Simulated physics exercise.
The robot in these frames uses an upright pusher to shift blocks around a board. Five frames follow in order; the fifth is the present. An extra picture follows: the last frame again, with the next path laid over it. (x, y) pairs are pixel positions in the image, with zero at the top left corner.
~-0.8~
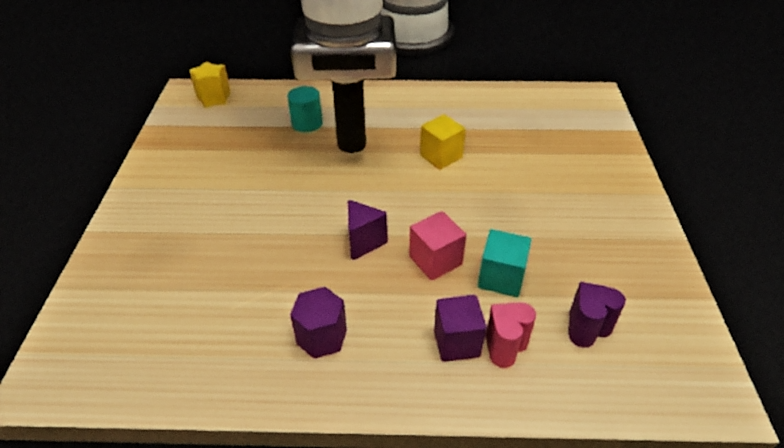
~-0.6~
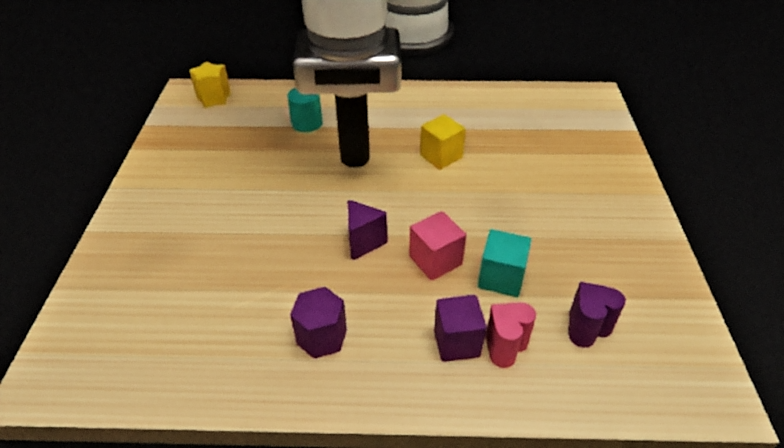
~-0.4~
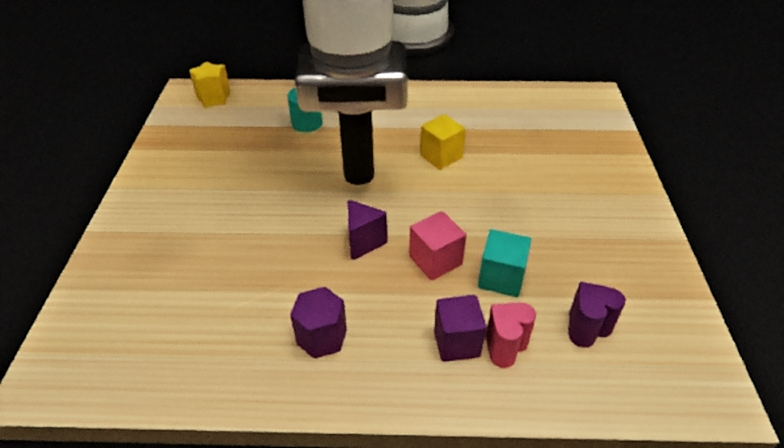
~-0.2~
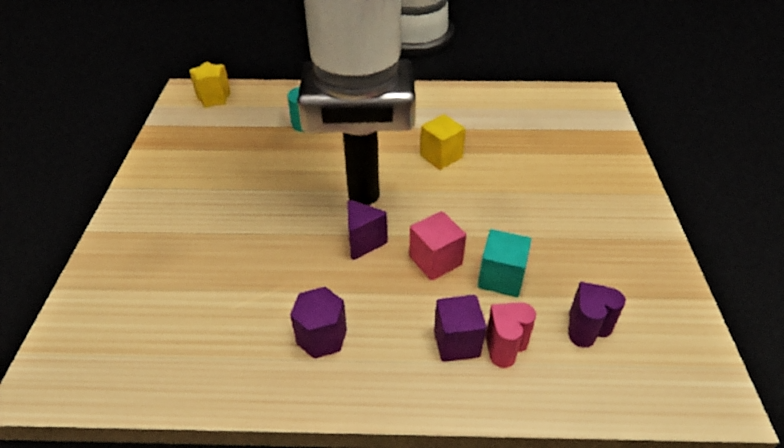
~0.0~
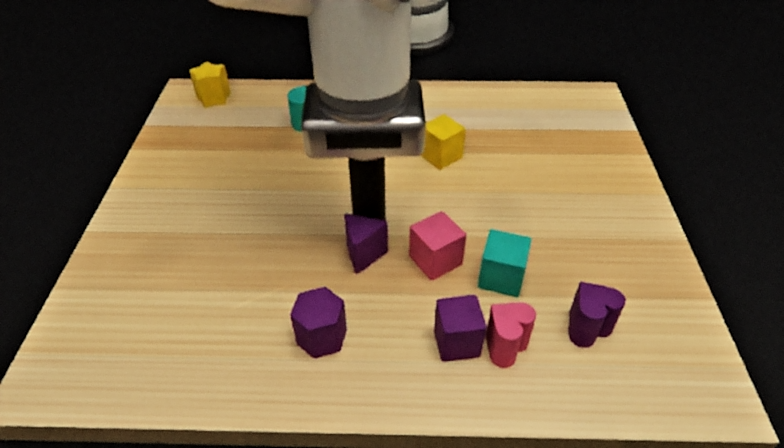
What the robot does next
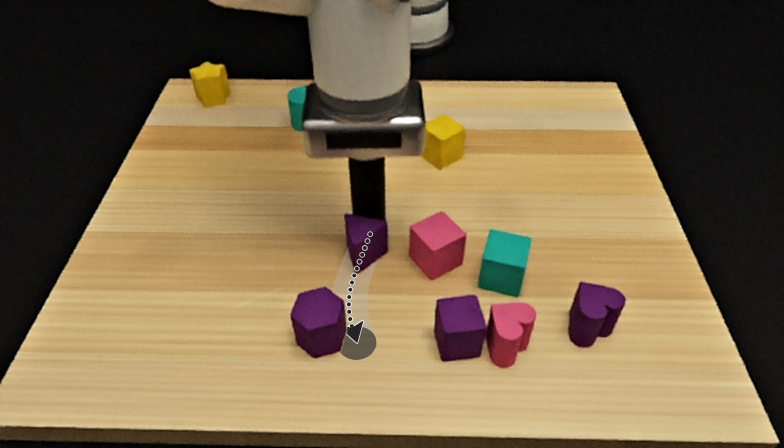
Robot arm moving its black upright pusher down the wooden board and nudging the purple triangular block slightly, other blocks staying still.
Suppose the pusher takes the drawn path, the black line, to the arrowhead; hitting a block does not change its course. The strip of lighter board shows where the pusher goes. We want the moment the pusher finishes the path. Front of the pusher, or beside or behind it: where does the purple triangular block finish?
Ahead to the end.
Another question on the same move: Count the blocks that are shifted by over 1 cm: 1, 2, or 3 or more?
Here I'd predict two blocks moving more than 1 cm.
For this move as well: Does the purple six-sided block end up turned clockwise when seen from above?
Yes, I think so.
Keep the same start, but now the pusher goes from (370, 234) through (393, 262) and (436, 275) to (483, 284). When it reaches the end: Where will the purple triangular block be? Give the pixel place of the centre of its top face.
It is going to be at (367, 248).
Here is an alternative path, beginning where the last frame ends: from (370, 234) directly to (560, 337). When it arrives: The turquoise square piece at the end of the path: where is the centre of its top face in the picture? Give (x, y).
It will end up at (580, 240).
Path on the board, from (370, 234) through (358, 266) and (349, 303) to (357, 343).
On the path given first. One third of the way, pusher (356, 253); purple triangular block (353, 262), turned 20° anticlockwise.
Two thirds of the way, pusher (347, 290); purple six-sided block (311, 316), turned 20° clockwise; purple triangular block (351, 303), turned 15° anticlockwise.
At the end, pusher (356, 329); purple six-sided block (305, 323), turned 30° clockwise; purple triangular block (357, 347); pink square piece in place.
